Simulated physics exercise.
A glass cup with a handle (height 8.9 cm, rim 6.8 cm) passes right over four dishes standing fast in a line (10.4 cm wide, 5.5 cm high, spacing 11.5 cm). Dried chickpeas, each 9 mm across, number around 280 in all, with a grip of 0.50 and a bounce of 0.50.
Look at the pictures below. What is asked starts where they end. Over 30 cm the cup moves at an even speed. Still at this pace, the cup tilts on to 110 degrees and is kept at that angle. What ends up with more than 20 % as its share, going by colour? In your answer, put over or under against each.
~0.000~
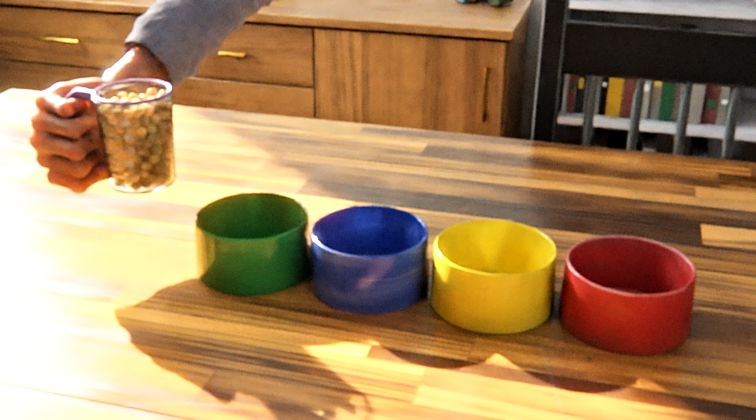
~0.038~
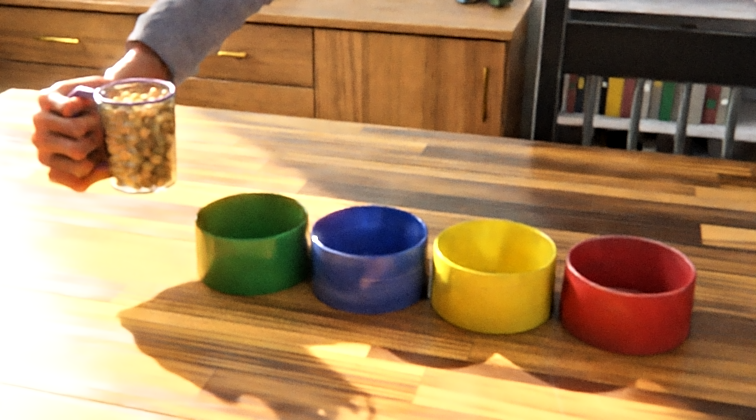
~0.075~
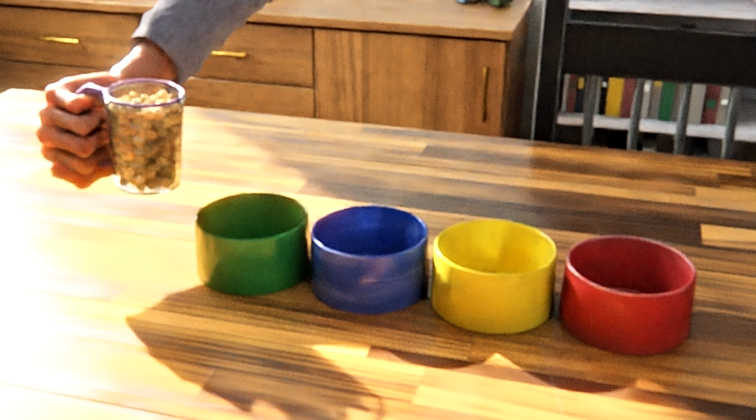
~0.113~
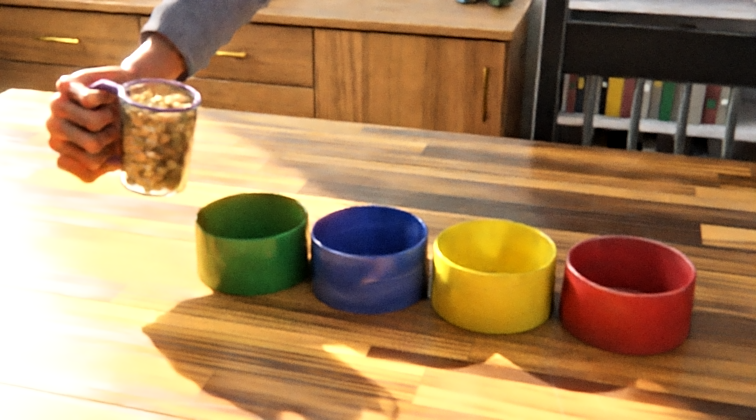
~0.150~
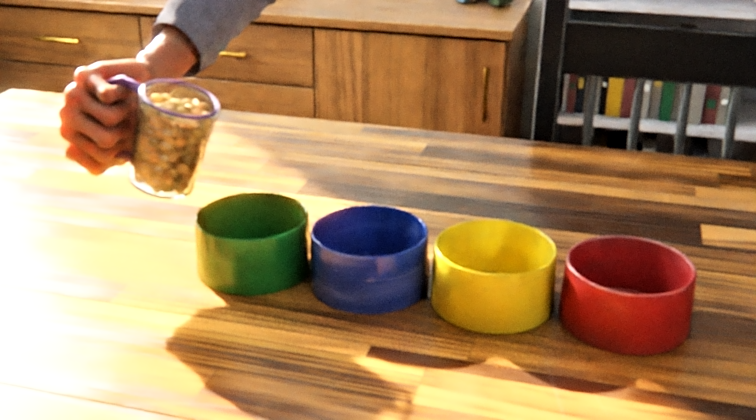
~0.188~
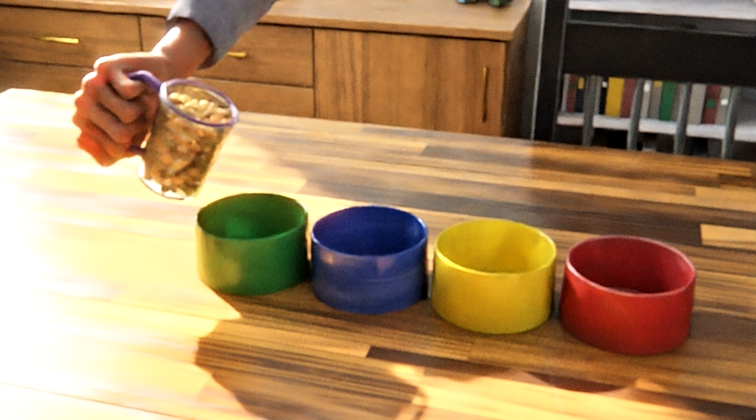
Red dish - under; blue dish - under; green dish - under; yellow dish - over; counter - under.
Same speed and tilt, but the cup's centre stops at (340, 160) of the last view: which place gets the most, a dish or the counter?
That'd be blue, it takes the most.
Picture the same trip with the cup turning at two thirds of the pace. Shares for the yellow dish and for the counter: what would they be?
Then yellow 100 and counter 0.
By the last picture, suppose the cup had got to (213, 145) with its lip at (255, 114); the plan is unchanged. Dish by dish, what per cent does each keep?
Red 0, blue 0, green 0, yellow 100.
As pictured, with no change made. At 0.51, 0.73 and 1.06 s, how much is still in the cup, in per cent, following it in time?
It goes roughly like this: 100, 65, 10 per cent.
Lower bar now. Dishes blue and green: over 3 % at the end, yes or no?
Well, blue gets a tick and green gets a cross.
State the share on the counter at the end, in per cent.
I'd put it near 5 per cent.
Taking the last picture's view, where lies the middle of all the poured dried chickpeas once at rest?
Roughly pixel (499, 285).
After 0.51 s, tilt 92 degrees; cup holds 100 %.
After 0.73 s, tilt 110 degrees; cup holds 65 %, blue 15 %, yellow 15 %.
After 1.06 s, tilt 110 degrees; cup holds 10 %, blue 15 %, yellow 70 %.
At rest (2.0 s), red 0 %, blue 15 %, green 0 %, yellow 80 %, counter 5 %.
